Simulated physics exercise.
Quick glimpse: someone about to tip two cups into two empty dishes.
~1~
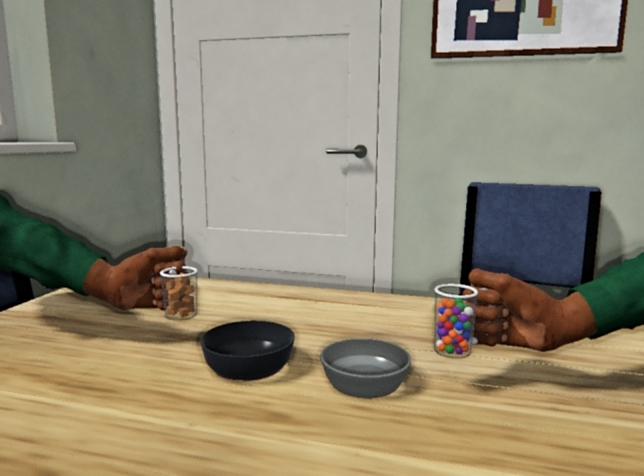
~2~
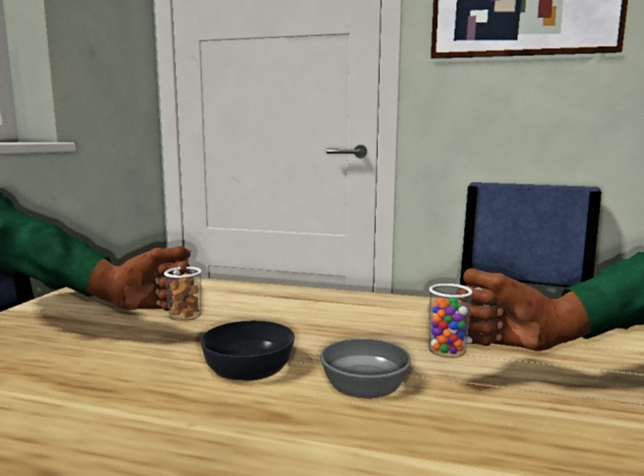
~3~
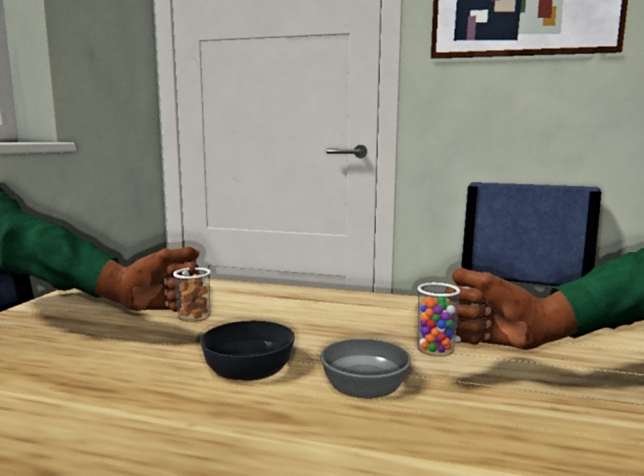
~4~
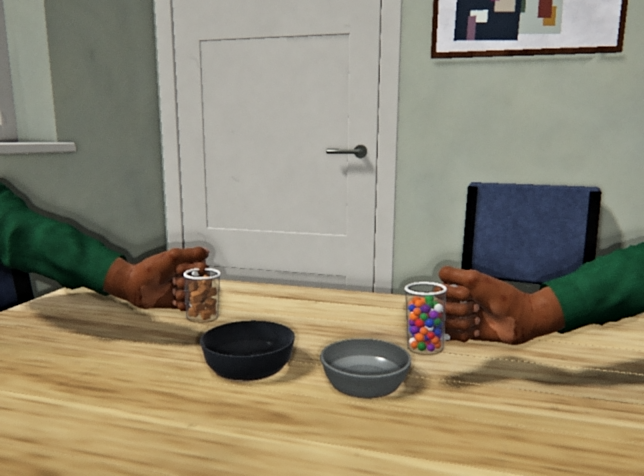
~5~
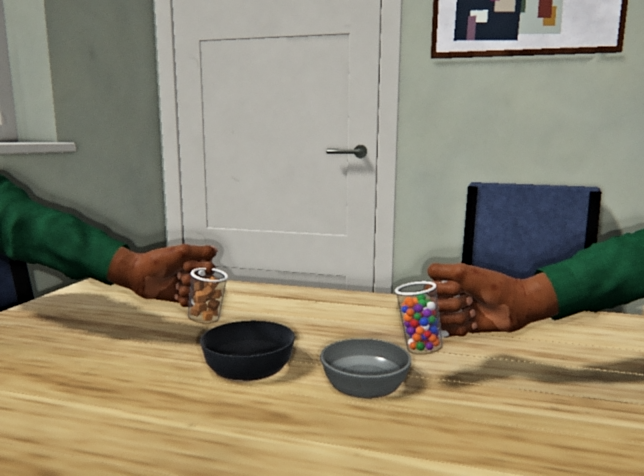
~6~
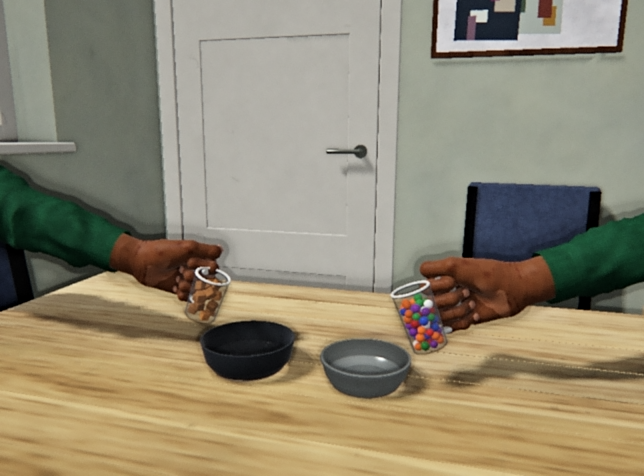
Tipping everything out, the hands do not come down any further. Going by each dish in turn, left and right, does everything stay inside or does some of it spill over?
As I see it, left dish: Full capture; right dish: Full capture.
Then, 0.53 s after the last picture, left, all still in the cup; right, all still in the cup.
Then, 0.99 s after the last picture, left, most still in the cup, a small part in the dish; right, most still in the cup, a small part in the dish, a small part in the air.
Then, 1.38 s after the last picture, left, all in the dish; right, all in the dish.
At rest, left, all in the dish, none outside the dish; right, all in the dish, none outside the dish.
